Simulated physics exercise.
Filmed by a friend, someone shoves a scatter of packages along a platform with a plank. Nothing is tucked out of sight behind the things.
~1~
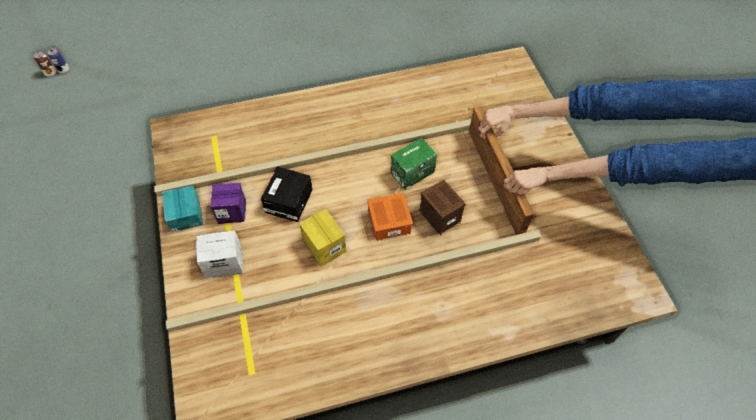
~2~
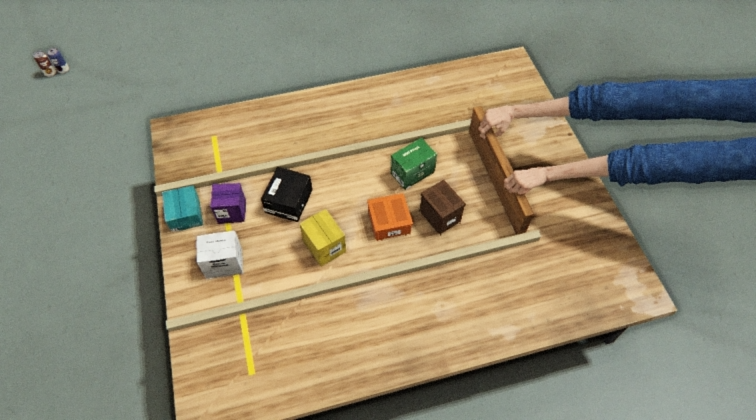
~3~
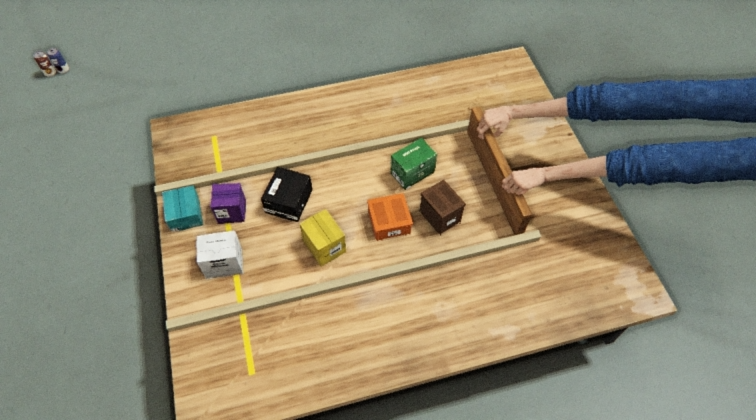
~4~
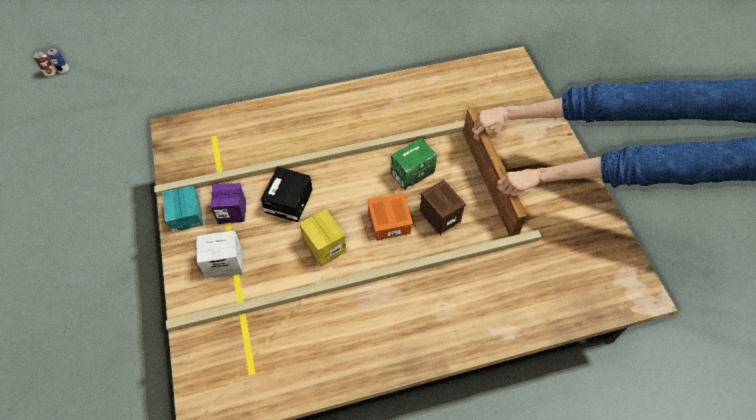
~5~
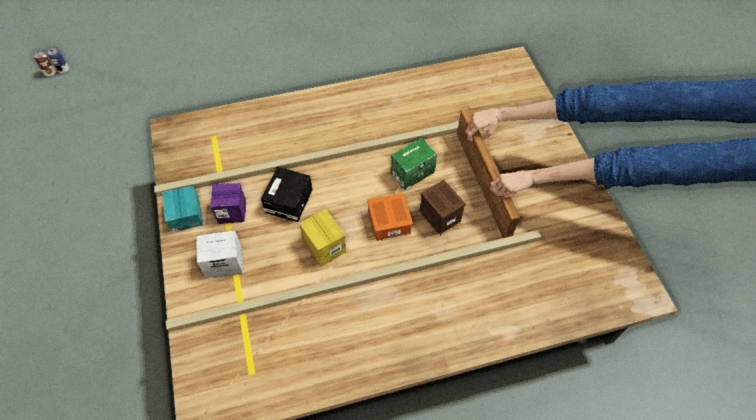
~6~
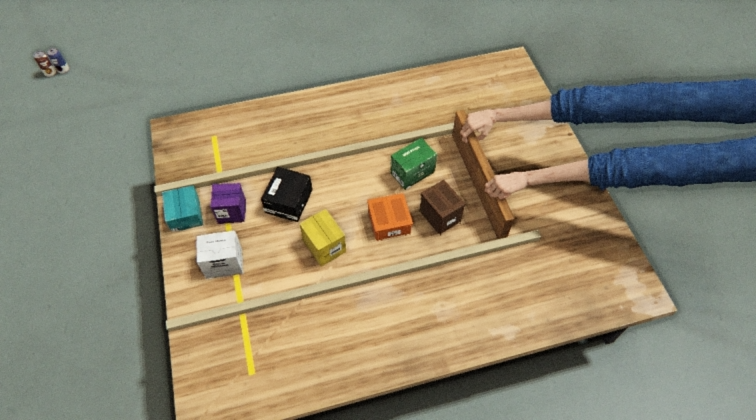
Two hands slide a wooden plank slightly left toward colored boxes that sit still on a table.
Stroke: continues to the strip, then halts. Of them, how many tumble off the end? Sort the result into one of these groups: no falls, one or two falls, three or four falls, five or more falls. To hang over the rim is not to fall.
Three or four falls.
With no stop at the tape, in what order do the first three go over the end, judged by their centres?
Turquoise box, white box, purple parcel.
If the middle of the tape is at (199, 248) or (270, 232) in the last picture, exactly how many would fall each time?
Down on the ground: 6 and 2.
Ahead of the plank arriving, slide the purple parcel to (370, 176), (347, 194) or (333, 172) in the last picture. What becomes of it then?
Well, one by one, it is safe, is safe and is safe.
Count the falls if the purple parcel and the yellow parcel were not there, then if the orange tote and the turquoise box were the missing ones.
Result: 2, then 2.
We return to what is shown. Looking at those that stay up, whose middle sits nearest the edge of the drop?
The one is the black parcel.
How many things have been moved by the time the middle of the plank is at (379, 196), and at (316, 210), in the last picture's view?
Respectively 4 and 7.
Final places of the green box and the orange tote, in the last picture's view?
The first near (203, 204), the second near (182, 266).
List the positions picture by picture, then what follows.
In the first picture, turquoise box (183, 209); white box (220, 255); purple parcel (229, 203); plank (499, 169); tape (231, 241).
In the second picture, white box (220, 255); orange tote (390, 217).
In the third picture, purple parcel (229, 203); black parcel (288, 194).
In the fourth picture, turquoise box (183, 209); yellow parcel (323, 238).
In the fifth picture, white box (220, 255); brown tote (442, 208).
In the sixth picture, turquoise box (183, 209); white box (220, 255); purple parcel (229, 203); plank (481, 173); tape (231, 241).
A little later, none off yet; turquoise box at rest near (183, 209); white box at rest near (220, 255); purple parcel at rest near (229, 203).
When it is over, the number that fall off is three or four; down, yellow parcel, purple parcel, white box and turquoise box.
